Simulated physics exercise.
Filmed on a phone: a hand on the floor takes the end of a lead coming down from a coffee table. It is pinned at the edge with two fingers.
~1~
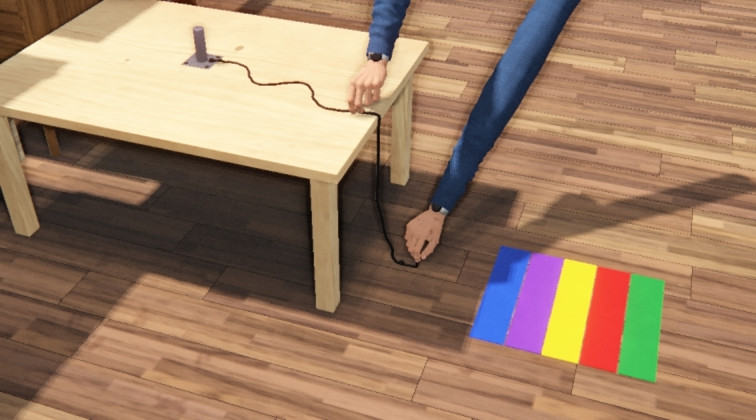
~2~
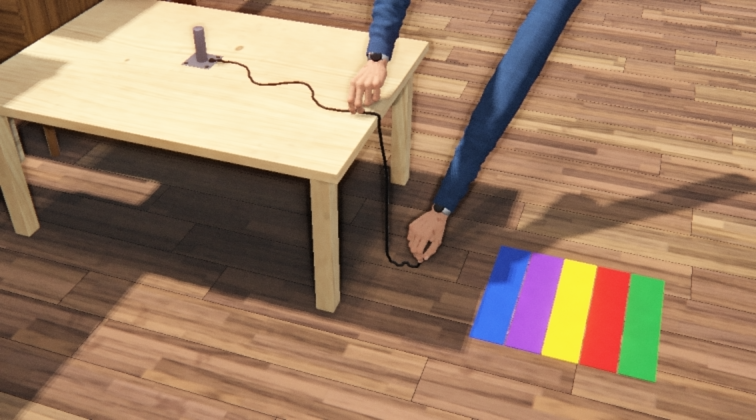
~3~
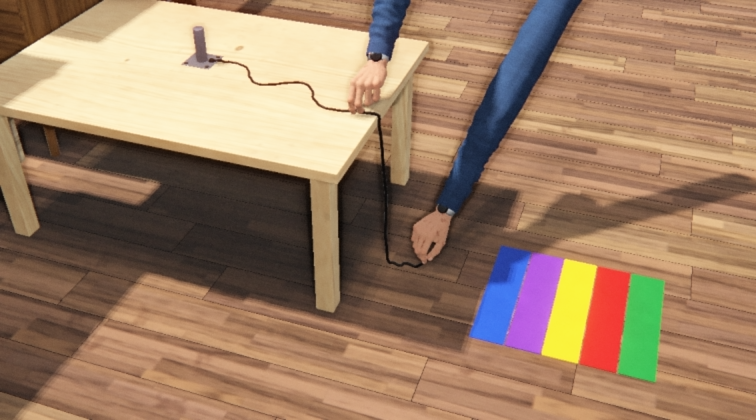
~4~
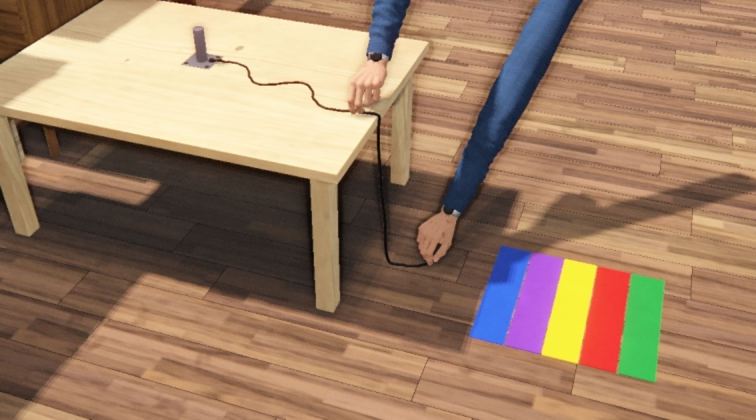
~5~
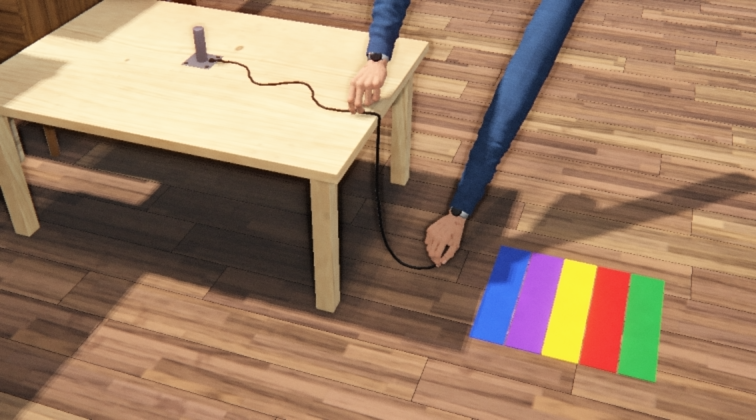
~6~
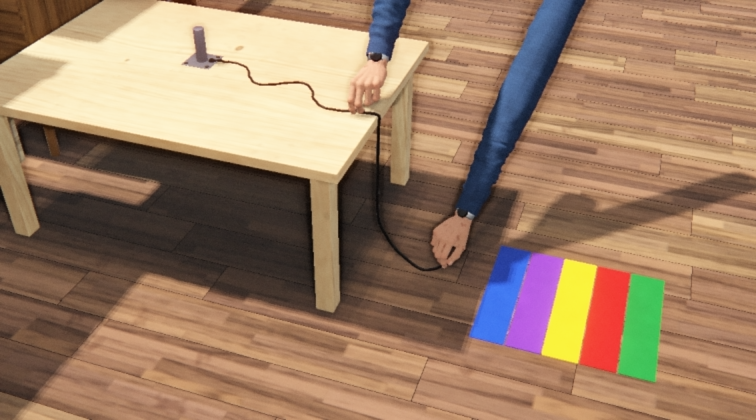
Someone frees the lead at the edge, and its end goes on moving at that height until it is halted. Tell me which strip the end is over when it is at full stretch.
It is over the yellow strip.
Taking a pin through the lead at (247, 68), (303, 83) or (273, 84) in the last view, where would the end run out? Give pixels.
Try 1: (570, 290); try 2: (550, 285); try 3: (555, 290).
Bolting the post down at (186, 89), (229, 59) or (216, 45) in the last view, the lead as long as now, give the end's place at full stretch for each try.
First (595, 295), then (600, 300), and last (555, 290).
Early on, end near (512, 278); over blue.
Midway, end near (551, 287); over purple.
At the end of the slack, end near (575, 293); over yellow. The end stops over the yellow strip.
